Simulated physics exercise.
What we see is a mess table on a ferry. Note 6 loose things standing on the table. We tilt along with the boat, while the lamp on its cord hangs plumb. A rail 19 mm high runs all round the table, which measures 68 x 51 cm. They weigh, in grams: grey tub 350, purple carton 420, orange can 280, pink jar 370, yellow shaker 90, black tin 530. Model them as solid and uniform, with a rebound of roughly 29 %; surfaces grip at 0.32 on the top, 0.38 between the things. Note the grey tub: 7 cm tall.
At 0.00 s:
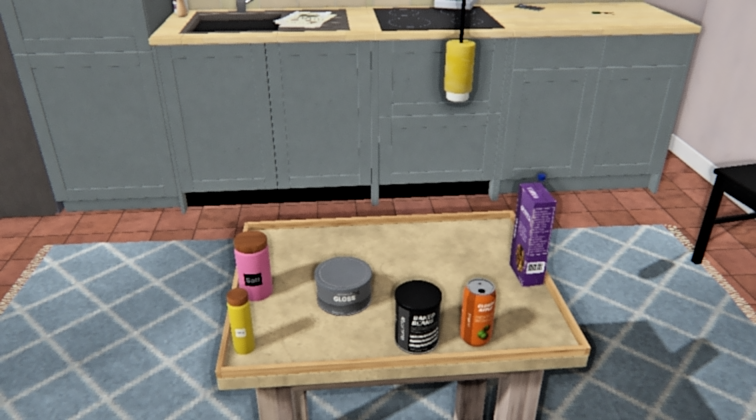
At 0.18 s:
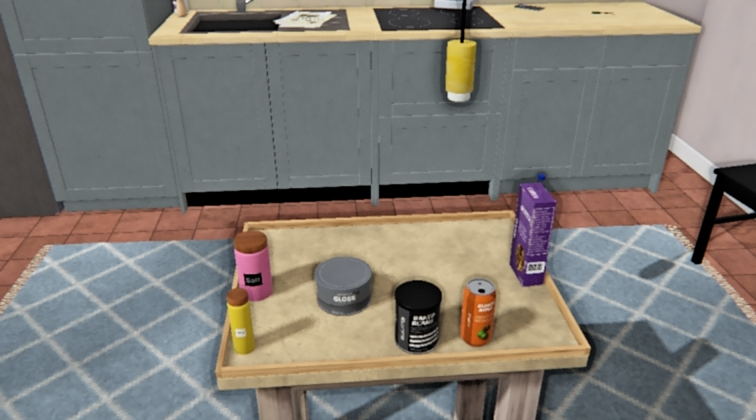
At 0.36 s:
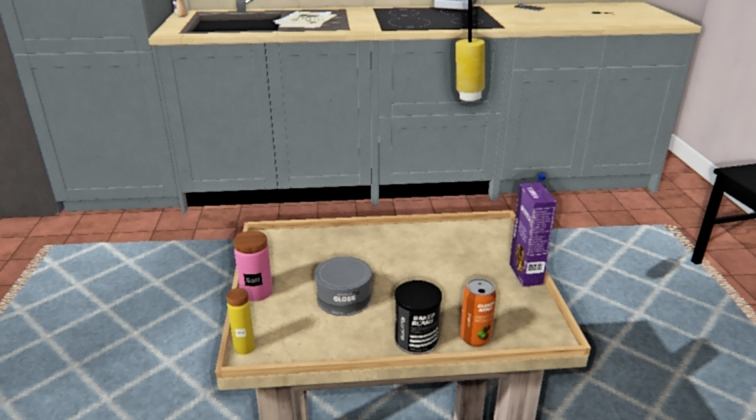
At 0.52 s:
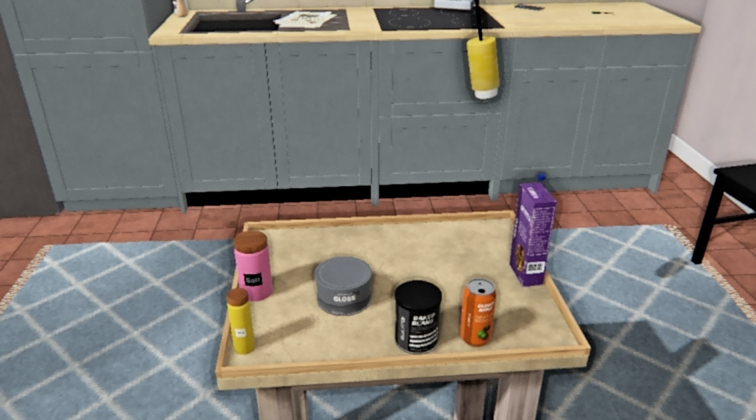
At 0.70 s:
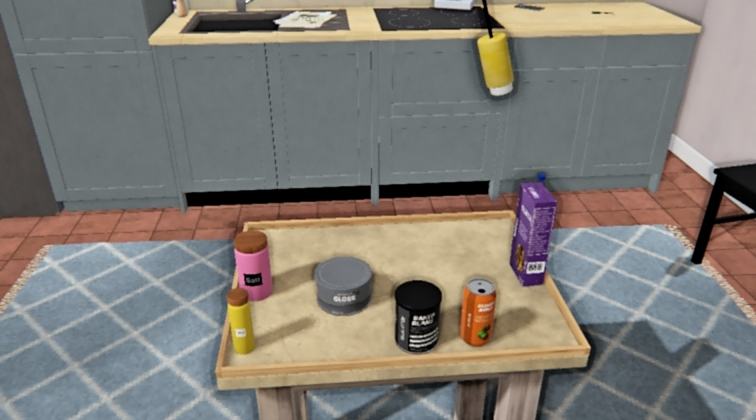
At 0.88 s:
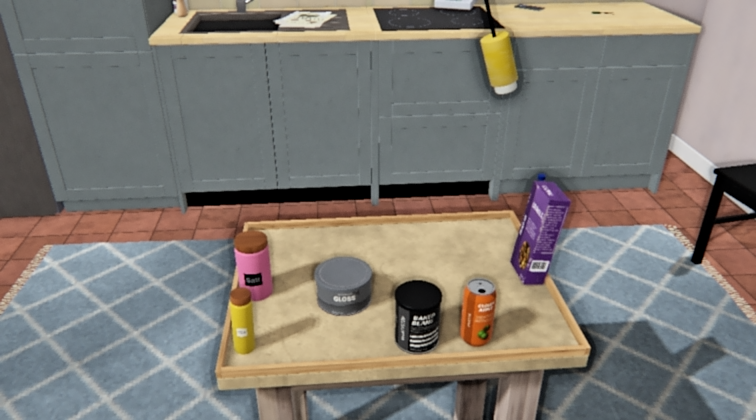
In a ferry's mess area with grey cabinets behind, six items, including a grey tub, stand on a railed table beneath a yellow hanging lamp. The lamp swings steadily to the right, and then the purple carton at the right rocks rightward while the grey tub and the others stay put.
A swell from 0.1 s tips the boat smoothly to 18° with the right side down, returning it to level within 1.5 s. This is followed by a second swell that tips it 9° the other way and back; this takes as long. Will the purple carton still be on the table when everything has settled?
No.
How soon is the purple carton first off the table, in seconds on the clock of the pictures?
I'd put it at some 1.0 s.
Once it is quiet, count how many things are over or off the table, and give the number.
Total: 2.
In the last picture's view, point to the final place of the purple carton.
In the end it sits at around (559, 406).
By 1.18 s, floor tilted 11°, right side down; purple carton now off the table; yellow shaker rocked 62° off its seat.
By 1.28 s, floor tilted 7°, right side down; yellow shaker on its side.
By 1.48 s, floor tilted 1°, right side down; yellow shaker on its side.
By 1.68 s, boat level; yellow shaker on its side.
When it is over (3.6 s), off the table, purple carton; lying over on the table, yellow shaker; the other 4 within 5 cm of the start. In the last view, purple carton near (559, 406).
